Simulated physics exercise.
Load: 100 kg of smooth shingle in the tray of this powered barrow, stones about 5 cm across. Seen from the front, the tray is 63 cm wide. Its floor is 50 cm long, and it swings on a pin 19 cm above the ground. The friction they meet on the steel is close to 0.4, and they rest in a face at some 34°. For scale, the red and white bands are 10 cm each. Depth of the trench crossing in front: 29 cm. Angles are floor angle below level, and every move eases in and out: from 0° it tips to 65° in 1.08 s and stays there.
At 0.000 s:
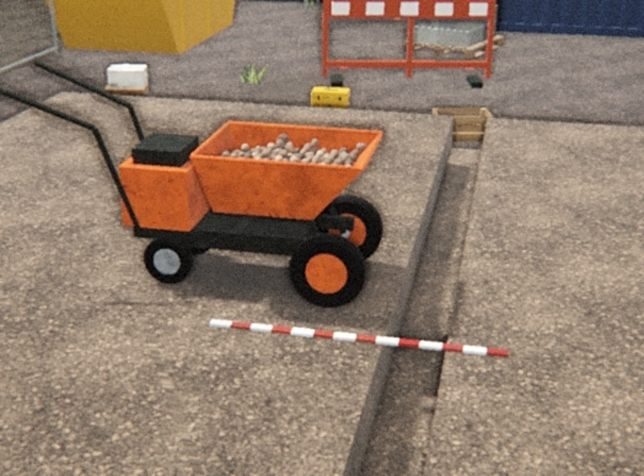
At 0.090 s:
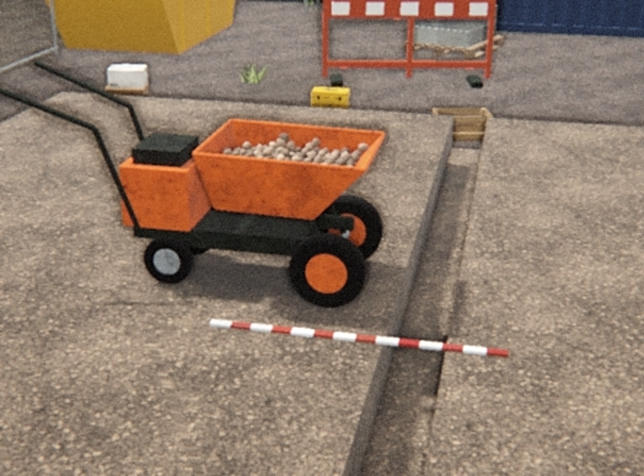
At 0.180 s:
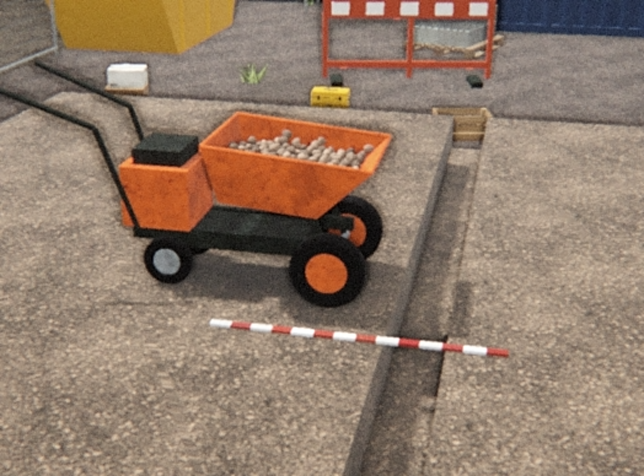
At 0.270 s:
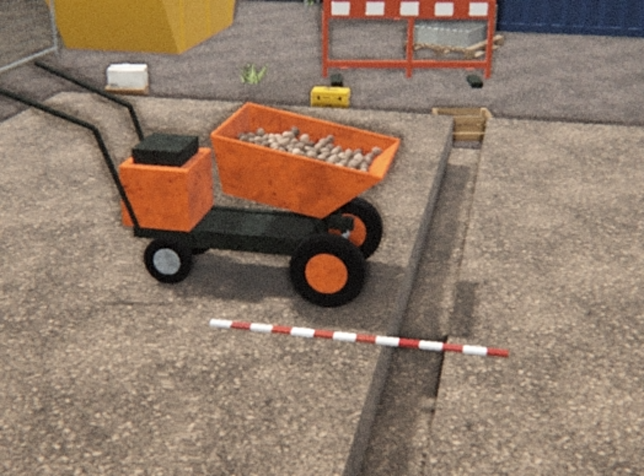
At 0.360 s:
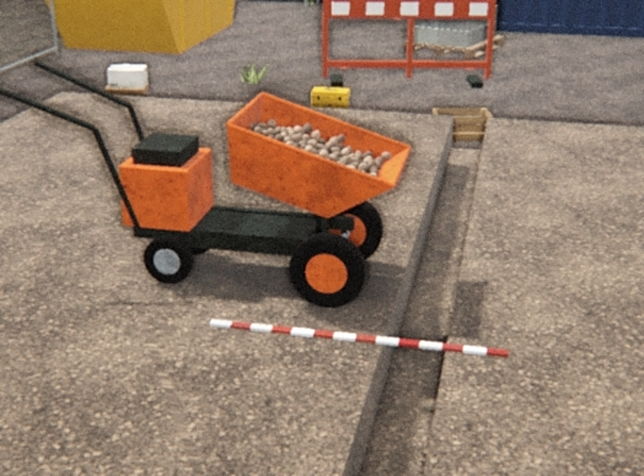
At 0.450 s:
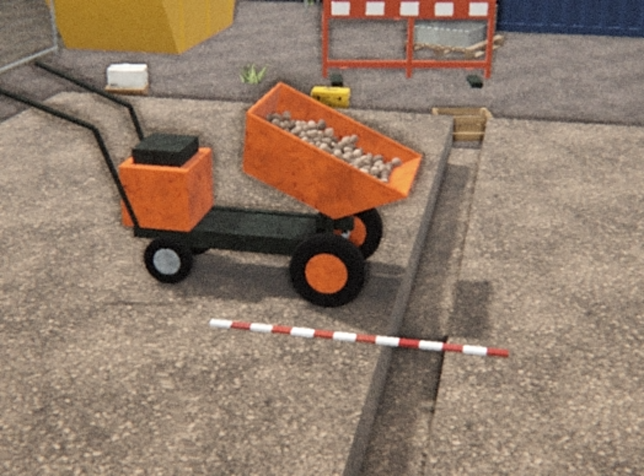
In this clip, an orange dumper with black handles and a tray of stones stands beside a narrow trench crossed by a red and white pole, and its tray gradually tilts forward, the front end lowering to the right.
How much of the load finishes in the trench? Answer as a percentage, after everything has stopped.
Some 17 per cent of it.
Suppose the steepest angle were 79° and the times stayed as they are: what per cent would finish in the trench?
In that case around 15 percent.
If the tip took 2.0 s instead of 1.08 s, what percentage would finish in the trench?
Roughly 20% would finish there.
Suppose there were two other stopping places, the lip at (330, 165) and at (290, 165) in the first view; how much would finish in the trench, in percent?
Result: Close to 50 then close to 95 per cent.
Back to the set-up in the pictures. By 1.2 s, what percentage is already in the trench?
I'd say near 0 per cent at that time.
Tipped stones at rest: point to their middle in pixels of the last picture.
(505, 294).
After 0.8 s the floor is at 55°; 100 % in the tray; the foremost stones are at (431, 216).
After 1.2 s the floor is at 65°; 67 % in the tray, 1 % in the trench, 32 % past the trench; the foremost stones are at (524, 303).
After 1.5 s the floor is at 65°; 25 % in the tray, 2 % in the trench, 73 % past the trench; the foremost stones are at (633, 307).
After 3.5 s the floor is at 65°; 0 % in the tray, 17 % in the trench, 83 % past the trench; the foremost stones are past the picture's edge.
